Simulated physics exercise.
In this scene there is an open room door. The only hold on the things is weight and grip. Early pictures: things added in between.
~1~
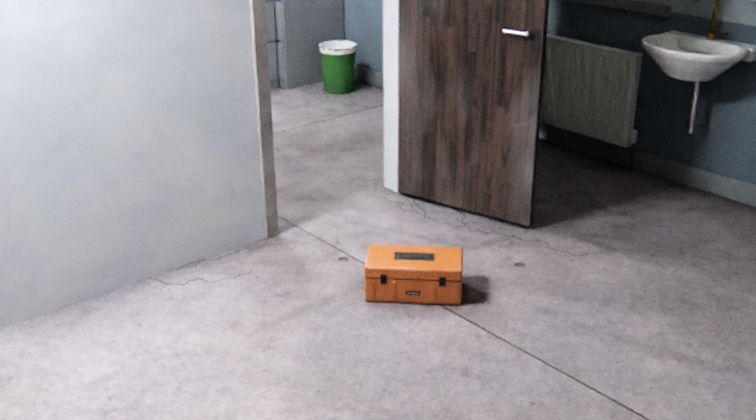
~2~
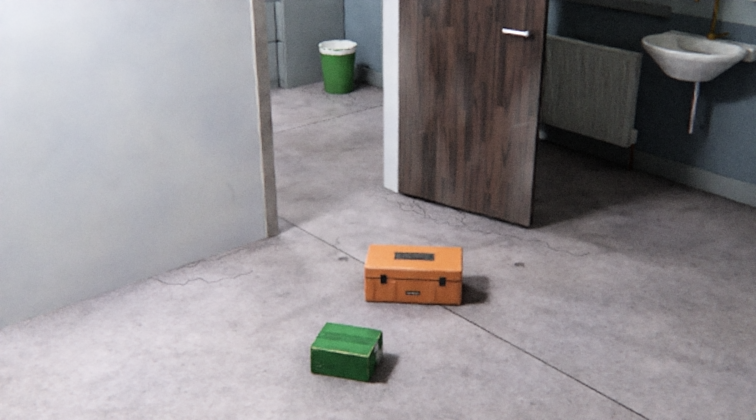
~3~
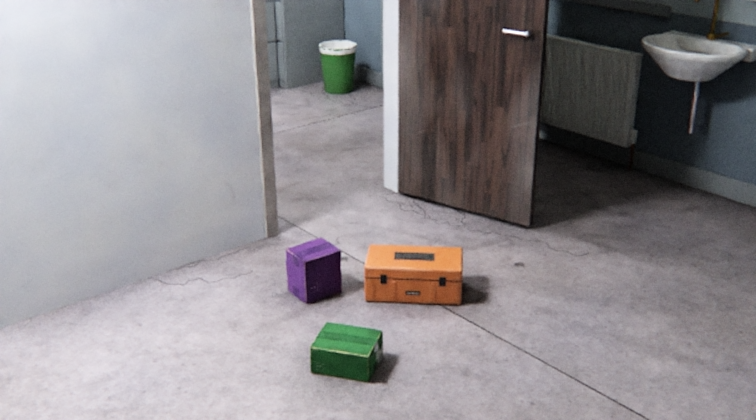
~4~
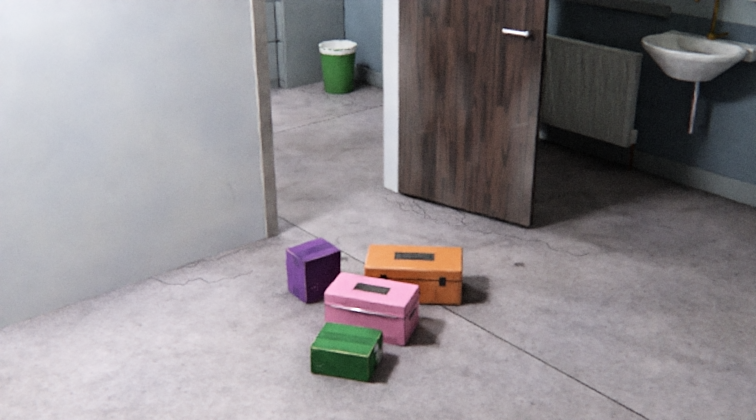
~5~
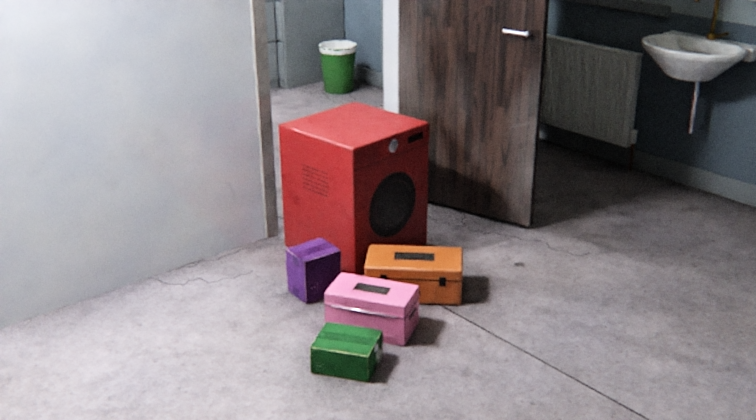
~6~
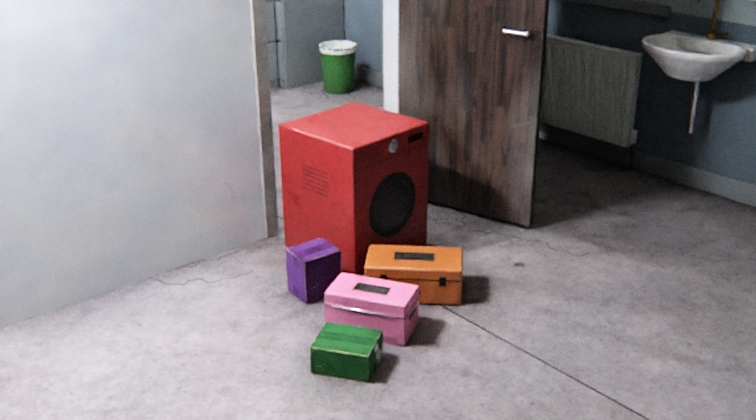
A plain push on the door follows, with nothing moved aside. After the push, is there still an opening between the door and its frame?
Turns out the door can't touch the frame at all.
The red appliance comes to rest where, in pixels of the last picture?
Looks like it settles somewhere around (348, 186).
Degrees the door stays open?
I'd say it stays open by roughly 60 degrees.
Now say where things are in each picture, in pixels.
Door wide open and still; orange toolbox (414, 274), in the first picture.
Door wide open and still; green parcel (347, 352), in the second picture.
Door wide open and still; orange toolbox (414, 274); purple parcel (314, 271), in the third picture.
Door wide open and still; pink toolbox (372, 308); green parcel (347, 352), in the fourth picture.
Door wide open and still; orange toolbox (414, 274); purple parcel (314, 271), in the fifth picture.
Door wide open and still; red appliance (355, 186); pink toolbox (372, 308), in the sixth picture.
Then, 0.50 s later than the last frame, door at 93°.
Then, 0.70 s later than the last frame, door at 83°.
Then, 0.90 s later than the last frame, door at 70°.
Then, 1.10 s later than the last frame, door at 60°; red appliance moved a little near (350, 186).
When it is over, door at 59°; all 5 as before. End places, in pixels of the last picture, red appliance near (348, 186).
